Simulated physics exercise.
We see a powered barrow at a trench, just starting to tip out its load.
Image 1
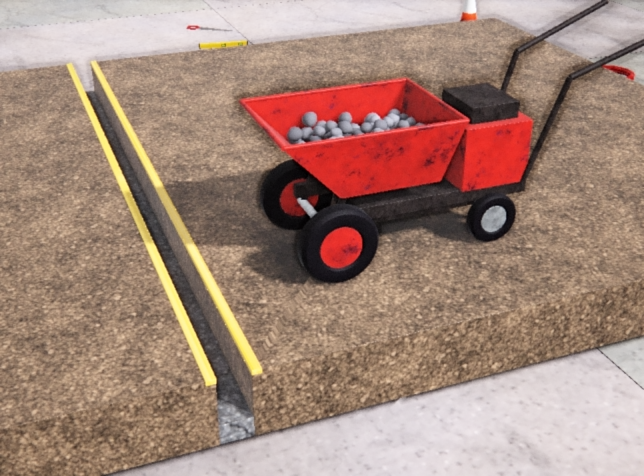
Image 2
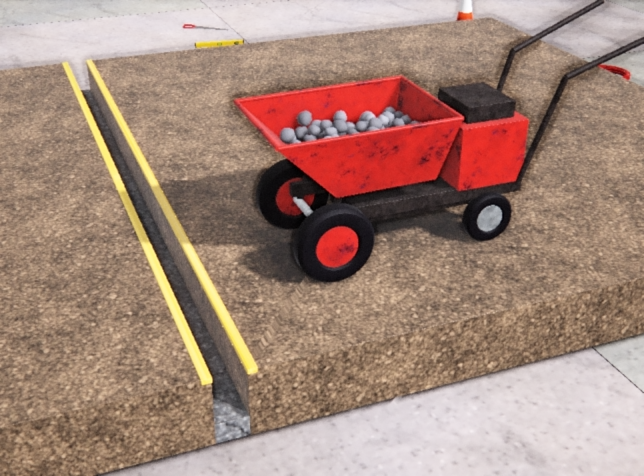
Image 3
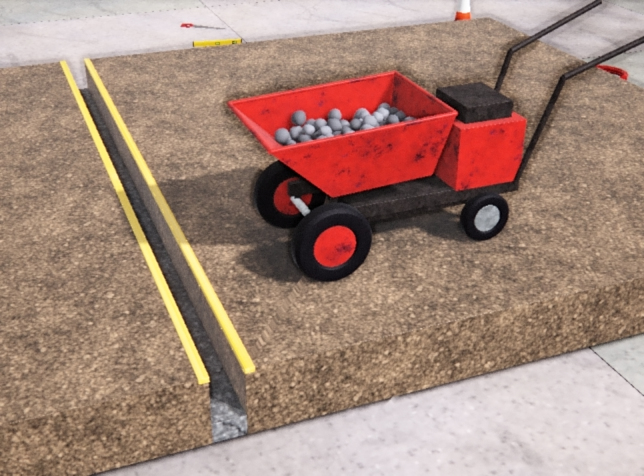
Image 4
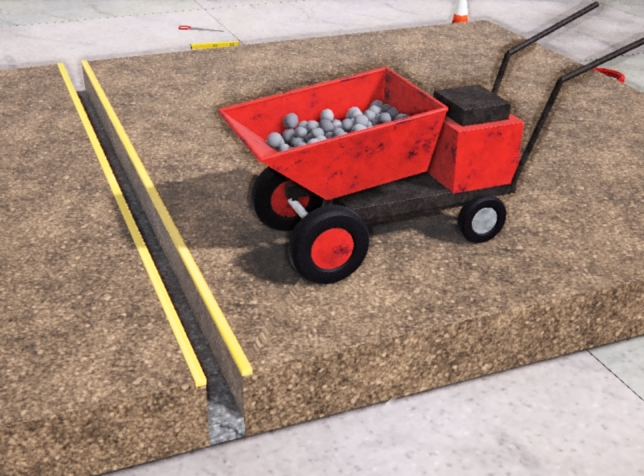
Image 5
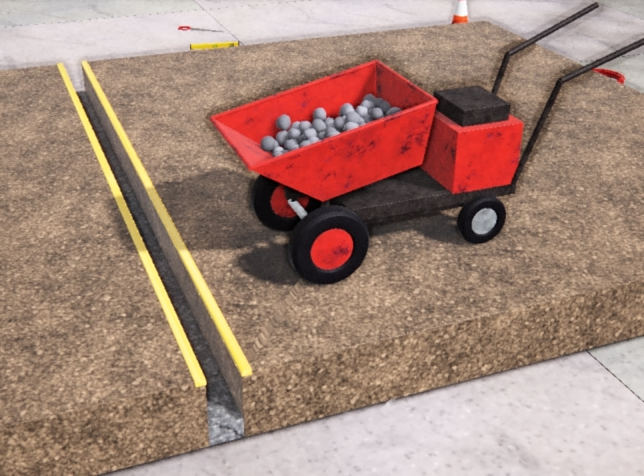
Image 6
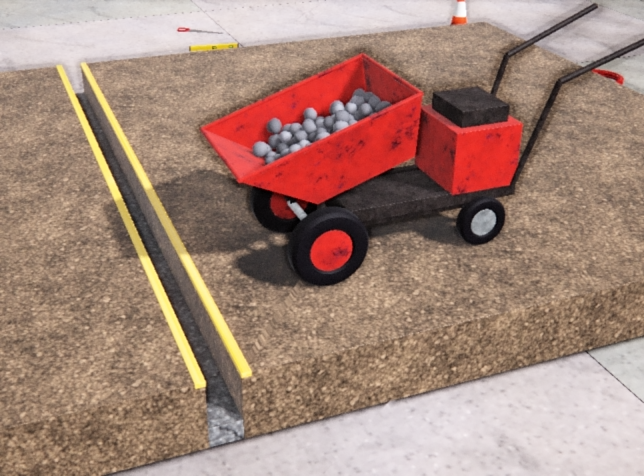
Red skip of a powered barrow tilting gradually forward to the left, its grey cobbles still inside, beside a narrow yellow-edged trench.
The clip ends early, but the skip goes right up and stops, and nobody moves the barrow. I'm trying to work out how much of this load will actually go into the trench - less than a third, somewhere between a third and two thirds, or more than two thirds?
I would say between a third and two thirds of it.
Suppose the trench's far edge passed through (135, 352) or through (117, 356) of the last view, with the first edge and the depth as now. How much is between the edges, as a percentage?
Estimated share: Try 1 approx. 90 in a hundred, try 2 approx. 90 in a hundred.
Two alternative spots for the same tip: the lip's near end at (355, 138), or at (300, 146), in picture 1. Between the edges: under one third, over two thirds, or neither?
Lab note - position 1: Less than a third; position 2: Between a third and two thirds.
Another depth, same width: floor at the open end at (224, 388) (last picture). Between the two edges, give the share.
20 per cent, roughly.
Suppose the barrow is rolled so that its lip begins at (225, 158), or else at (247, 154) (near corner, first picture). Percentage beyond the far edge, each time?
You'd see close to 60 per cent the first time and close to 60 per cent the next.
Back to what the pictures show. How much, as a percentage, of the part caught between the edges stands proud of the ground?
My best guess is some 5 per cent.
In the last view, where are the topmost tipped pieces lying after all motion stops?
Top, approx.: (118, 286).
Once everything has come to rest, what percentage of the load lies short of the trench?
Roughly 0 percent.
Soon, skip tipped steeply; all in the skip.
A while on, skip tipped right over; about two thirds in the skip; about a quarter in or heaped over the trench; a small part beyond it.
Towards the end, skip tipped right over; about a quarter in the skip; about half in or heaped over the trench; about a quarter beyond it.
Finally, skip tipped right over; about a quarter in the skip; about half in or heaped over the trench; about a quarter beyond it.
